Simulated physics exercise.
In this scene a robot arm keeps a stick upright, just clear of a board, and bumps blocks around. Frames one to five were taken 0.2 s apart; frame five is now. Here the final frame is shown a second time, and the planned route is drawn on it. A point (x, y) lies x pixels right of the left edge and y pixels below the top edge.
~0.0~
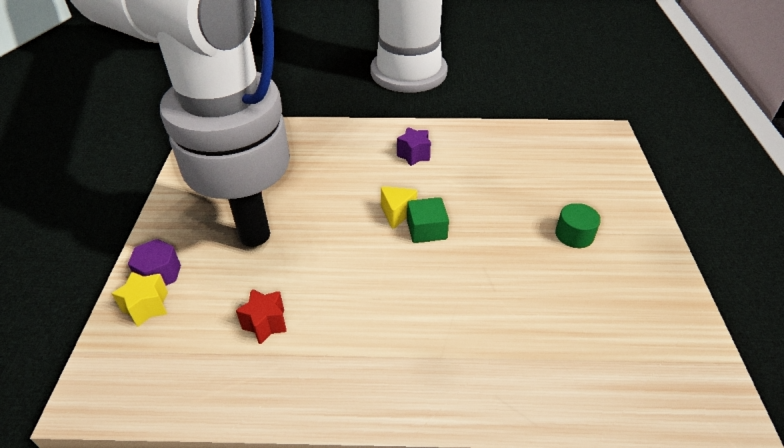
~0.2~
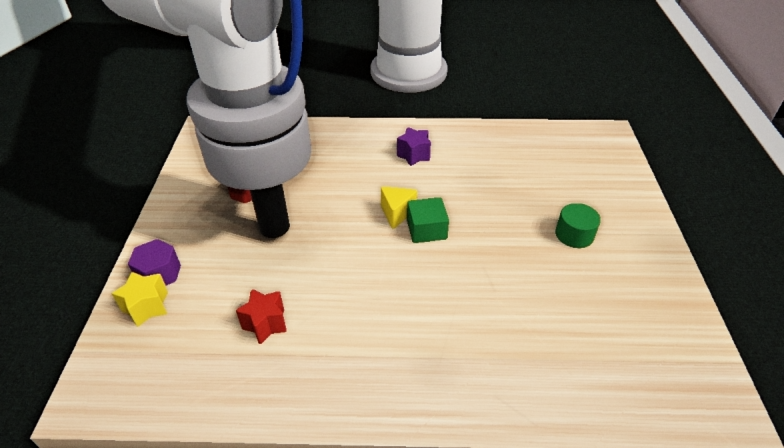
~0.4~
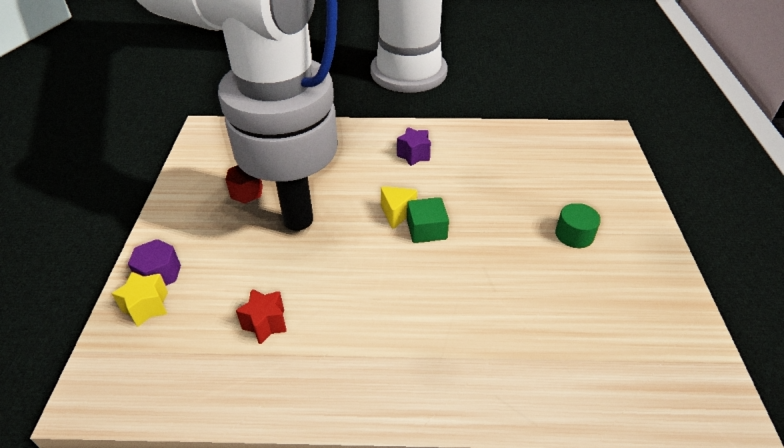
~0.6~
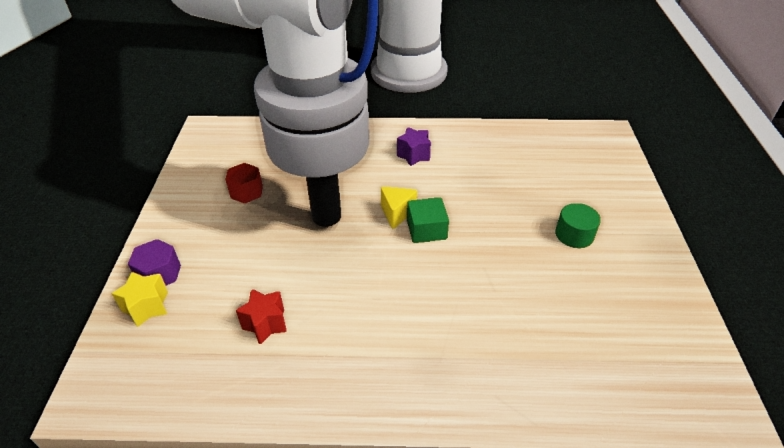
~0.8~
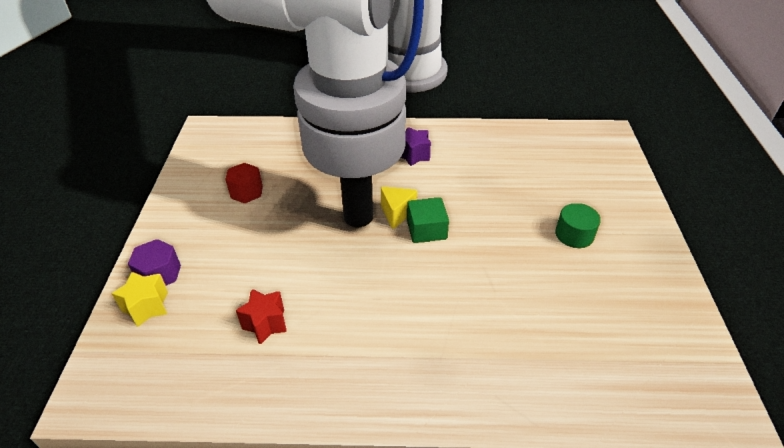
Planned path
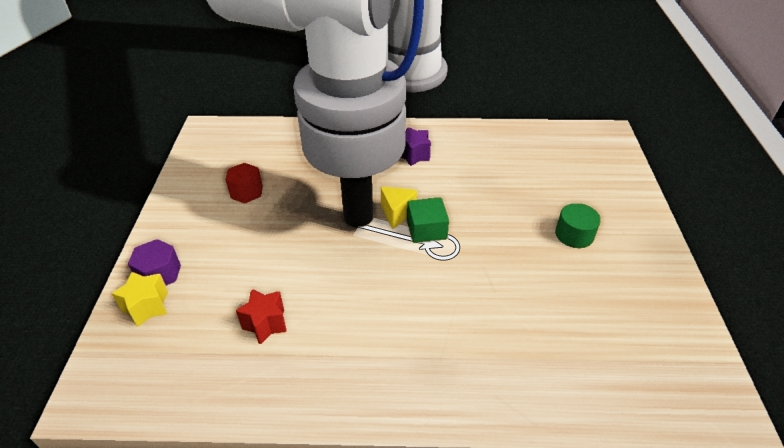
A robot arm with a black stick moved steadily right over a wooden board, uncovering a dark red block behind it and nearing a yellow triangle beside a green block, while every block stayed still.
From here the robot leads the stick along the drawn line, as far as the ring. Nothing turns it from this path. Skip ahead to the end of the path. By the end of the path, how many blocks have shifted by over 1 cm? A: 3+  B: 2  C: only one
The one that fits is C, only one.
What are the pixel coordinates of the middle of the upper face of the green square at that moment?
For the centre of its top, I'd go with (459, 207).
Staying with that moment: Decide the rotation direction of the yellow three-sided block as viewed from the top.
Seen from above, counterclockwise.
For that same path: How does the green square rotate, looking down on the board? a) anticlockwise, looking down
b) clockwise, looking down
a - anticlockwise, looking down.
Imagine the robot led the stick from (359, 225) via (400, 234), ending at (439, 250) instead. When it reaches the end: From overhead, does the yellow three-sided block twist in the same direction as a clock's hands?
I'd say no.
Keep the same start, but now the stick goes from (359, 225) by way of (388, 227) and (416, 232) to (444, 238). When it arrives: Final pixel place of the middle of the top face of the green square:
Put as a pixel place, it's (474, 208).
Path on the board, straight from (359, 225) to (442, 247).
The first path, step by step. Halfway along, stick at (401, 228); yellow three-sided block at (400, 195), turned 40° anticlockwise; green square at (434, 209).
At the end, stick at (443, 239); yellow three-sided block at (400, 195), turned 40° anticlockwise; green square at (459, 207), turned 55° anticlockwise.
